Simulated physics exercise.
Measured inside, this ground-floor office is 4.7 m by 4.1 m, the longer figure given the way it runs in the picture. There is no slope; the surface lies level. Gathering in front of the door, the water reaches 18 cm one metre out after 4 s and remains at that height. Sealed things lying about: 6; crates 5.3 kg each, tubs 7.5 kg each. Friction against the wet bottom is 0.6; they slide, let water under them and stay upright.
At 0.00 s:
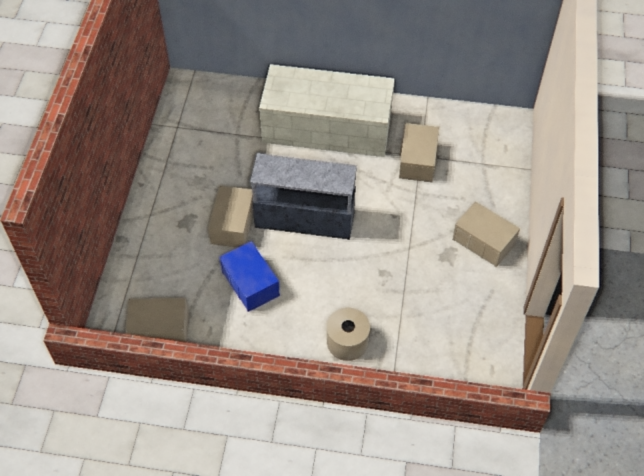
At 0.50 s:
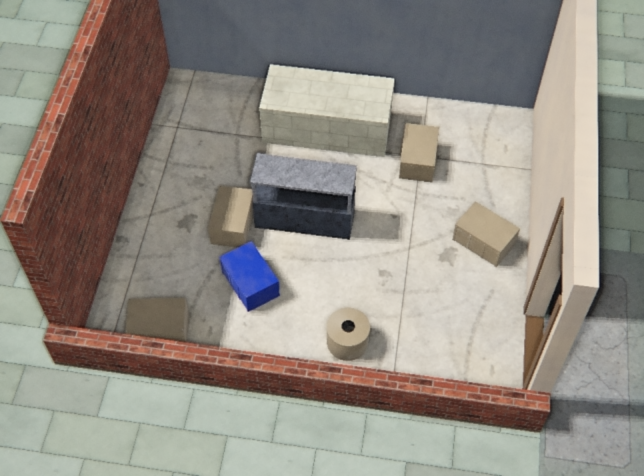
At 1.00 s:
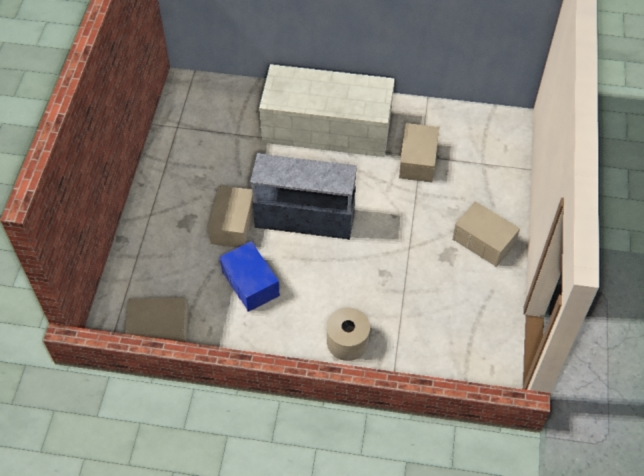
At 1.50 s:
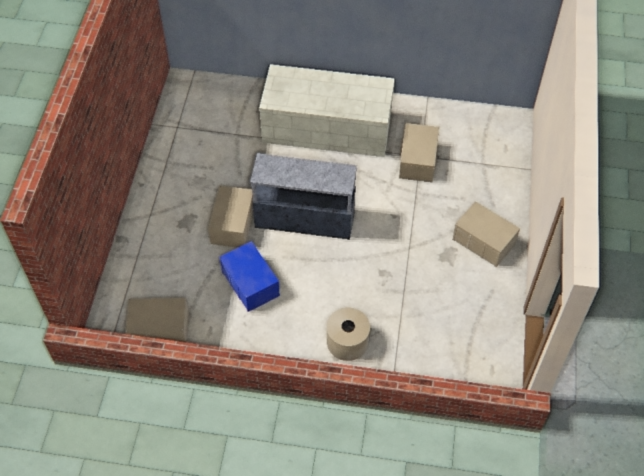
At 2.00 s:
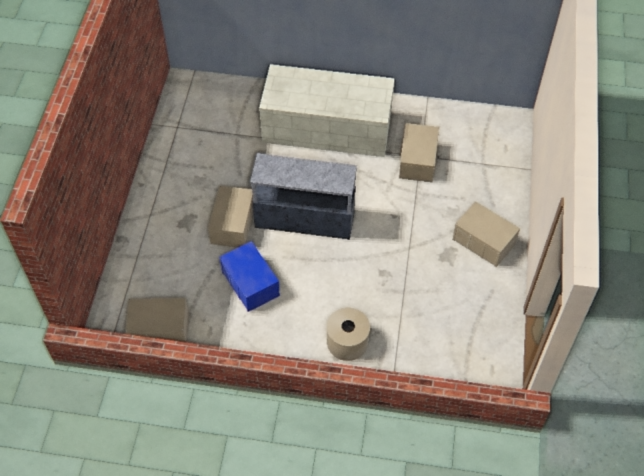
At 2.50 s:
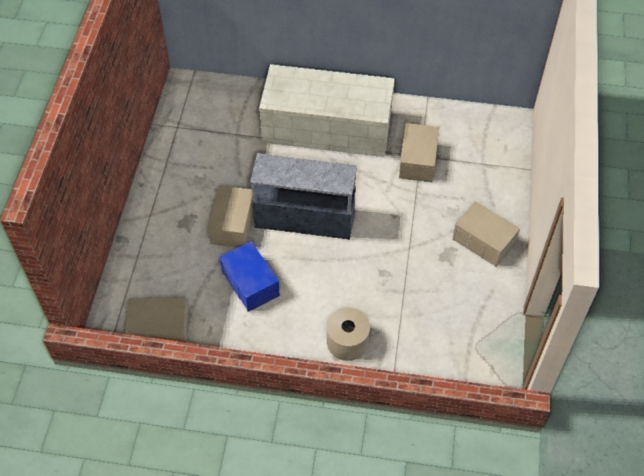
The pale paving outside a roofless room turned green, and later a small clear patch of water appeared inside by the door at right, while the blue crate and the tan objects stayed still.
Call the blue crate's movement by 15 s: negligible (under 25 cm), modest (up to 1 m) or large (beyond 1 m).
Large.
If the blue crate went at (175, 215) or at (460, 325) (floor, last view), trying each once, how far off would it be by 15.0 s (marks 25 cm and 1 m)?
In turn: It travels far; it ends far away.
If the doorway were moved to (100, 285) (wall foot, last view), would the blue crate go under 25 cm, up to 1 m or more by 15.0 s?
Well, the blue crate ends up distant in that setup.
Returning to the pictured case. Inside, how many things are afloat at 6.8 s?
Count: 2.
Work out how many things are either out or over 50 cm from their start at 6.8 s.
By that point, 3.
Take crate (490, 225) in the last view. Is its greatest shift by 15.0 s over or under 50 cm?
The answer here is not bigger.
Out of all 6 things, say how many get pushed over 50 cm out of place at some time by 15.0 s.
Count: 5.
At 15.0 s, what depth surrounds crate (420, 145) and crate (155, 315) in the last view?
I'd estimate 4 cm for the first and 12 cm for the second.
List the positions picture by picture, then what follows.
In the first picture, the blue crate at (249, 269) rests on the ground; water covers 0.0 m2; 0 of 6 have shifted.
In the second picture, the blue crate at (249, 269) rests on the ground; 0.0 m2 under water; 0 of 6 have shifted.
In the third picture, the blue crate at (249, 269) rests on the ground; 0.0 m2 under water; 0 of 6 have shifted.
In the fourth picture, the blue crate at (249, 269), on the bottom; 0.0 m2 under water; 0 of 6 have shifted.
In the fifth picture, the blue crate at (249, 269), on the bottom; water covers 0.0 m2; 0 of 6 have shifted.
In the sixth picture, the blue crate at (249, 269), on the bottom; water covers 0.3 m2; 0 of 6 have shifted.
After 3.5 s the blue crate is near (249, 269), 0.0 m from its start, aground; 0 afloat.
After 6.8 s the blue crate is near (185, 259), 0.7 m from its start, afloat; 2 afloat.
After 11.0 s the blue crate is near (176, 147), 1.9 m from its start, afloat; 4 afloat.
After 15.0 s the blue crate is near (234, 106), 2.3 m from its start, afloat; 6 afloat.
